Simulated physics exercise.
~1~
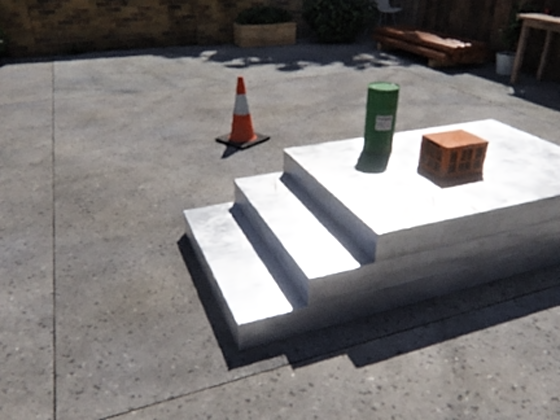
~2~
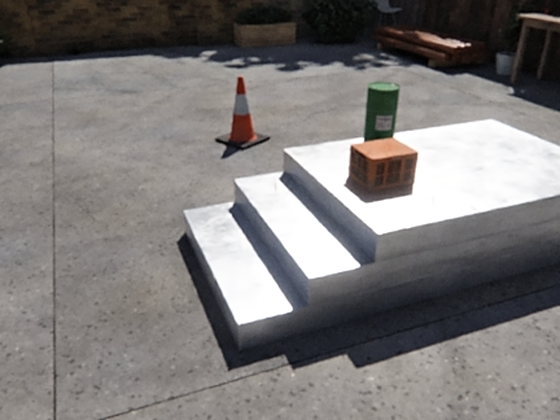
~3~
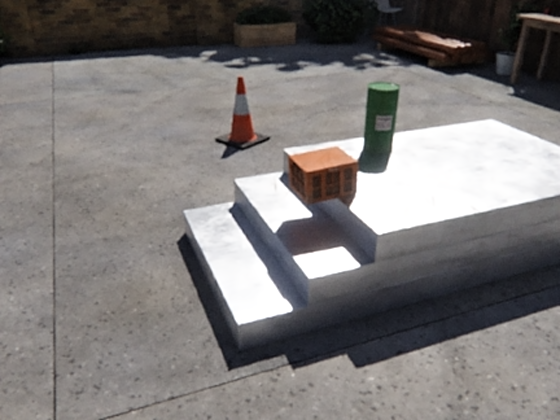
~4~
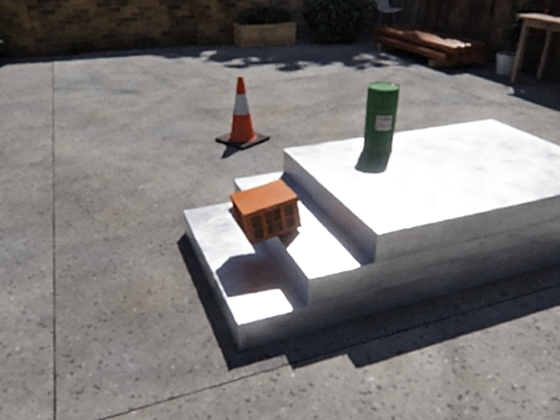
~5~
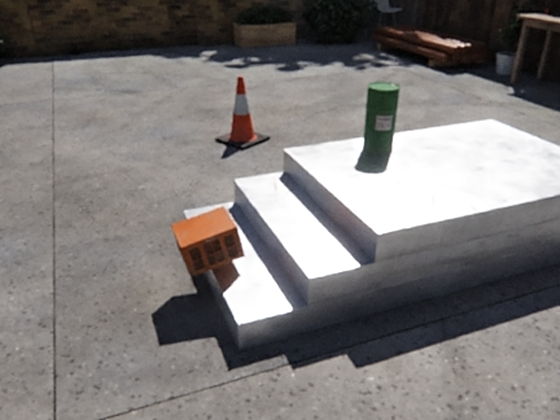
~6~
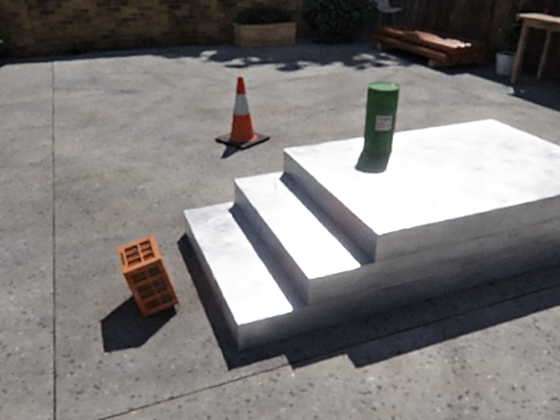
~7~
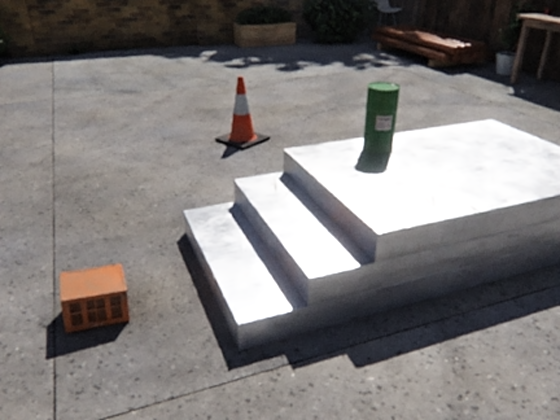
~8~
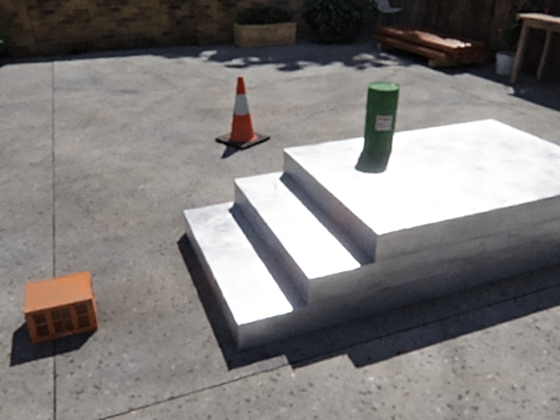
An orange crate slid left across a white landing, passing in front of a green canister, then dropped down past the steps, tumbling over before it landed on the grey paving and slid to the lower left, while the canister stayed put.
